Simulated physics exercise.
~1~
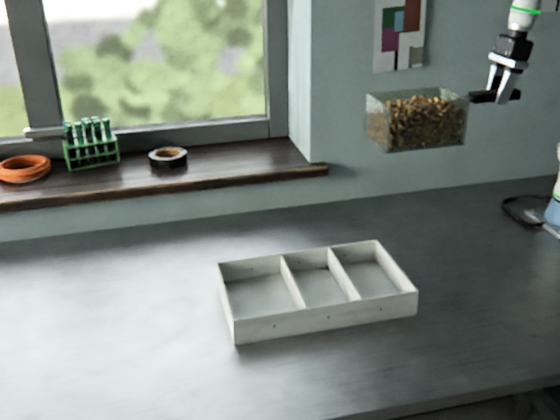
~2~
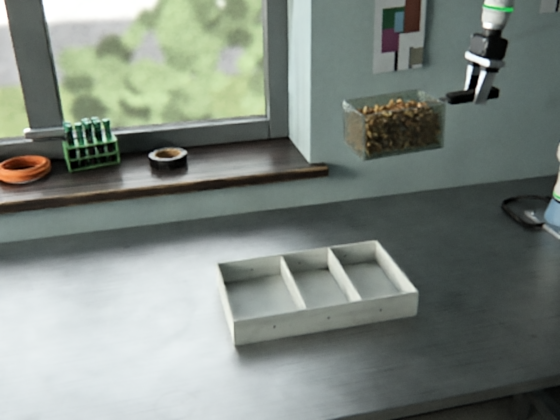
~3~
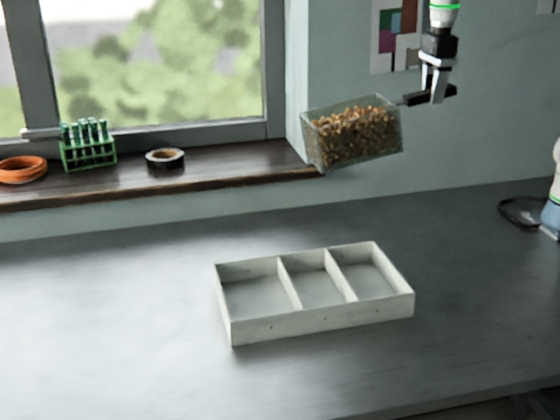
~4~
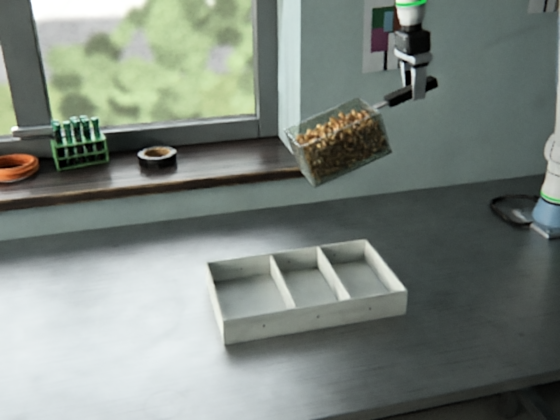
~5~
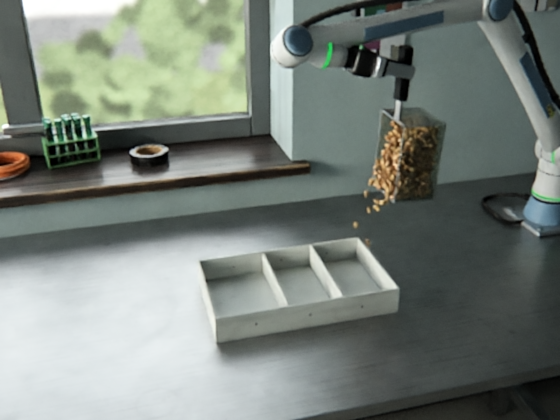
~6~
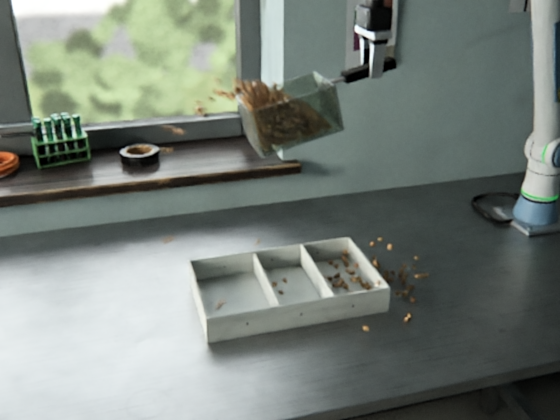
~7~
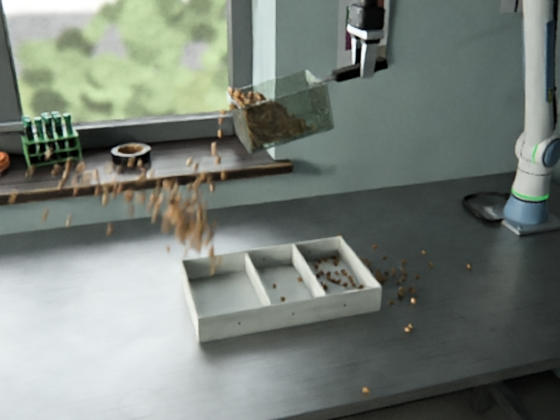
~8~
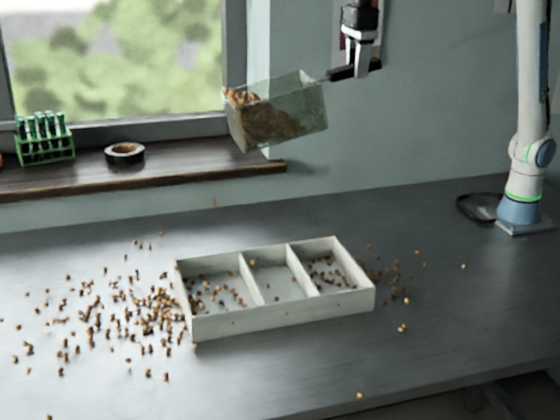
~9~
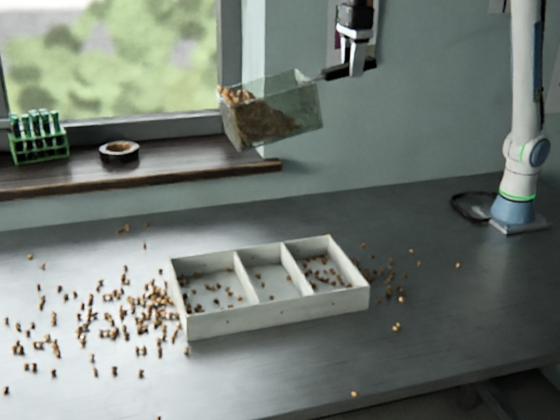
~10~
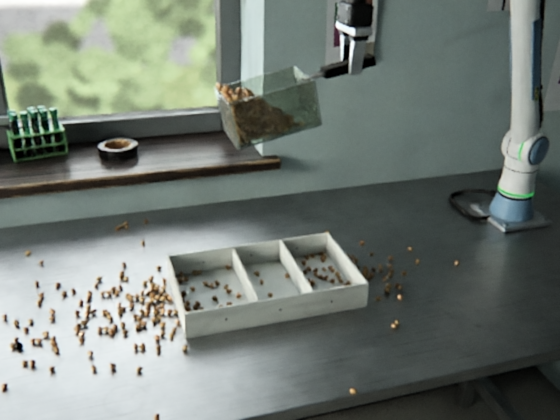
The footage shows a robot arm carrying a clear box of dried beans left toward a white three-part tray, tipping it steeply, then swinging it back and flinging beans leftward; many end scattered across the grey table, some lie in the tray, and the rest stay in the box.
